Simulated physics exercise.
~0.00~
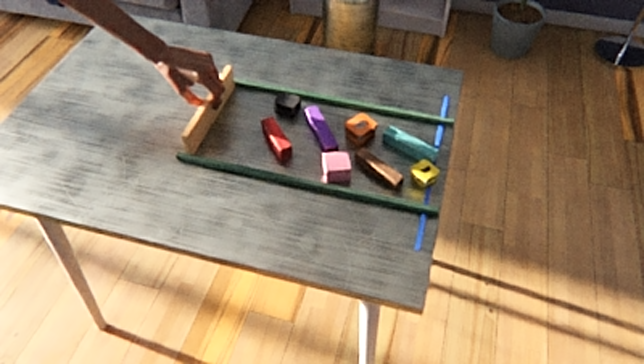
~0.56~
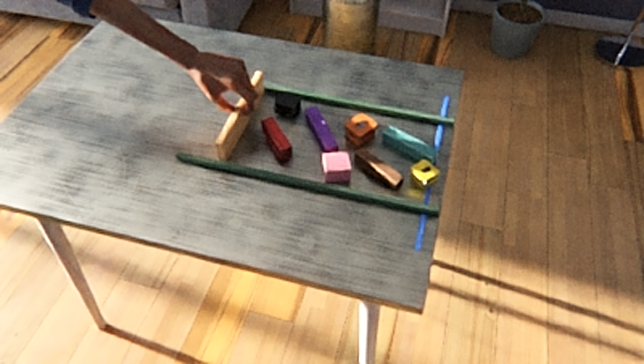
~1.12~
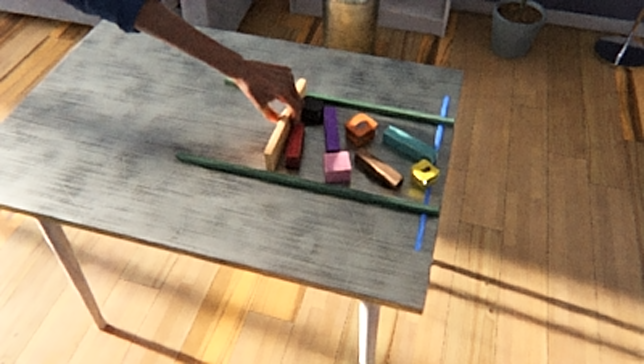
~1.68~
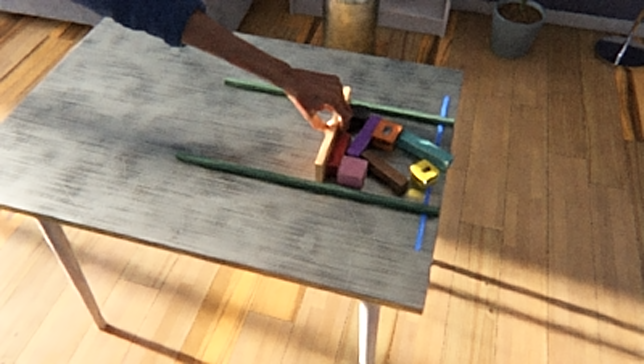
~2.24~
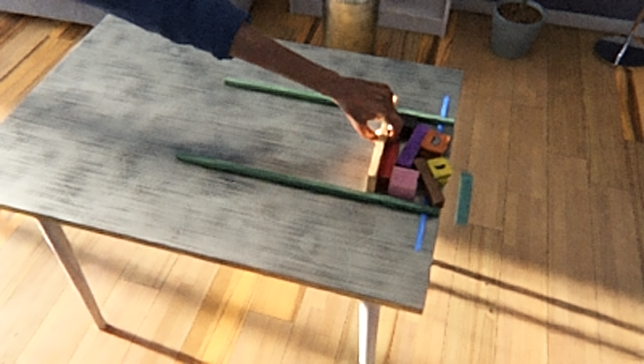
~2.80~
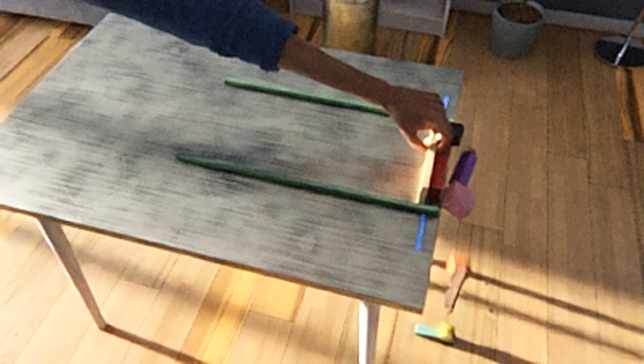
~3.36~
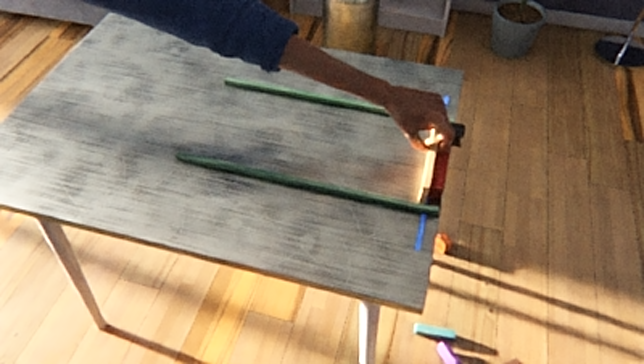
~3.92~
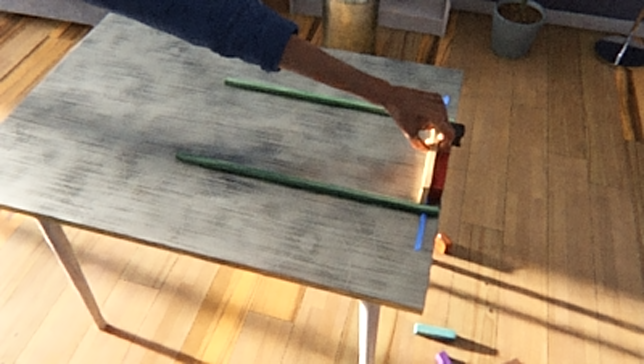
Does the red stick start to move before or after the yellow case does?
The red stick starts to move before the yellow case. The board pushes the red stick along while the yellow case is still at rest near the blue tape.
